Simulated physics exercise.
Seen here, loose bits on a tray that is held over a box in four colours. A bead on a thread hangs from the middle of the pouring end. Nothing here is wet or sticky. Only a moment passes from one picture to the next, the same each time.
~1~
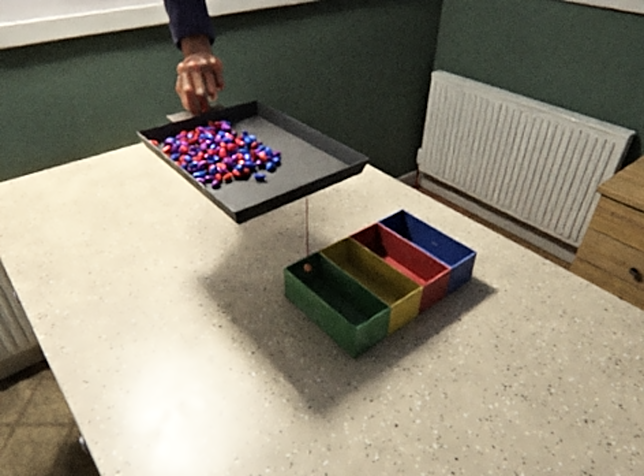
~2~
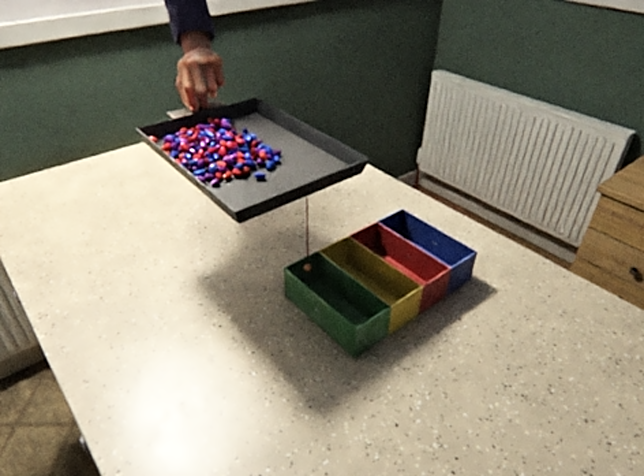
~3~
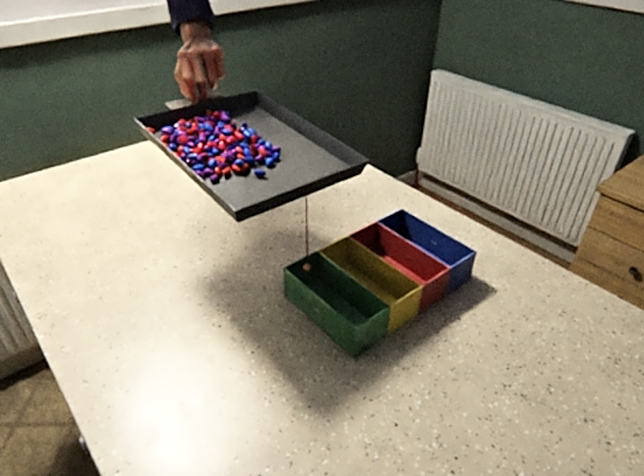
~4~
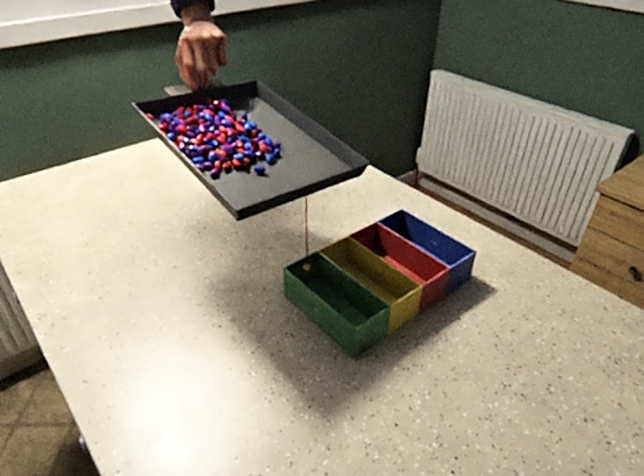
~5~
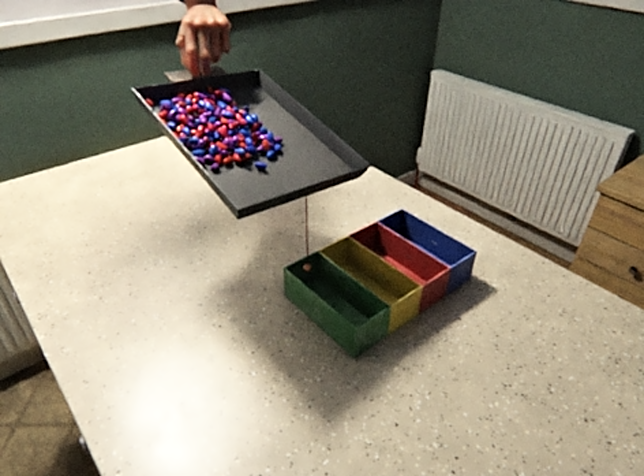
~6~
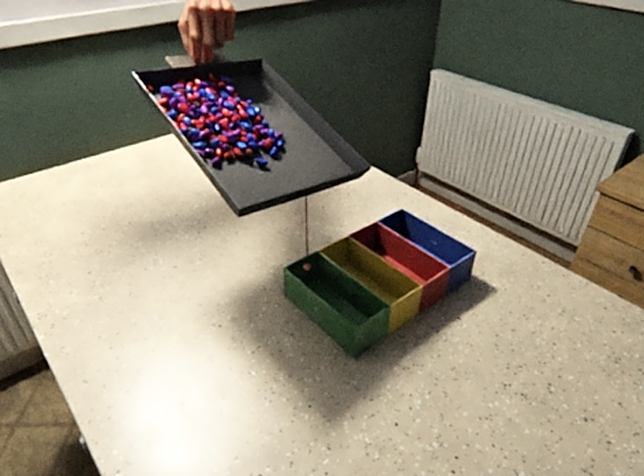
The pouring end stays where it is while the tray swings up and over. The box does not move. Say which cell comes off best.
Fullest: The yellow cell.
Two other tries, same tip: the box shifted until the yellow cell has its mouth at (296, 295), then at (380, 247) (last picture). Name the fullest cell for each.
First the cell in blue, then the cell in green.
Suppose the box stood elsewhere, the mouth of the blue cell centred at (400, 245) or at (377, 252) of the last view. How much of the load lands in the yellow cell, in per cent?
The first gives 30 %, the second 20 %.
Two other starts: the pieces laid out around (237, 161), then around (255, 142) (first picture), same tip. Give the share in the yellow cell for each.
About 50 and 60 per cent.
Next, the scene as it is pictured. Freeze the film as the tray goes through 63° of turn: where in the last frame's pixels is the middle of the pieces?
Close to (326, 169).
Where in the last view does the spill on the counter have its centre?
Close to (349, 365).
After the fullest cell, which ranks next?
Next in line is green.
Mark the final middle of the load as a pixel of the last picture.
Near (366, 301).
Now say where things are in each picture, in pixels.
Corners of the pouring end at (237, 208) and (363, 158), level; middle of the load at (218, 151), jelly beans; bead on its thread at (308, 268); green cell at (372, 330); yellow cell at (405, 308); red cell at (434, 289); blue cell at (461, 271), in the first picture.
Corners of the pouring end at (237, 207) and (363, 158), level; middle of the load at (218, 148), in the second picture.
Corners of the pouring end at (237, 206) and (363, 159), tipped barely, lowest at the right corner; middle of the load at (217, 142), in the third picture.
Corners of the pouring end at (238, 205) and (364, 161), tipped a little, lowest at the right corner; middle of the load at (217, 134), in the fourth picture.
Corners of the pouring end at (240, 204) and (365, 164), tipped a little, lowest at the right corner; middle of the load at (218, 125), in the fifth picture.
Corners of the pouring end at (242, 203) and (365, 165), tipped clearly, lowest at the right corner; middle of the load at (219, 116); green cell at (372, 329); yellow cell at (405, 307); red cell at (434, 288); blue cell at (461, 270), in the sixth picture.
Soon, tray tipped steeply; nearly all on the tray; a small part falling or outside the box.
A while on, tray tipped past a quarter turn; about half on the tray; about a quarter in the yellow cell; a small part in the green cell; a small part in the red cell; a stray few in the blue cell; a small part falling or outside the box.
Towards the end, tray tipped past a quarter turn; about half in the yellow cell; about a quarter in the green cell; a small part in the red cell; a small part falling or outside the box.
Finally, tray tipped past a quarter turn; about half in the yellow cell; about a quarter in the green cell; a small part in the red cell; none in the blue cell; a small part outside the box.
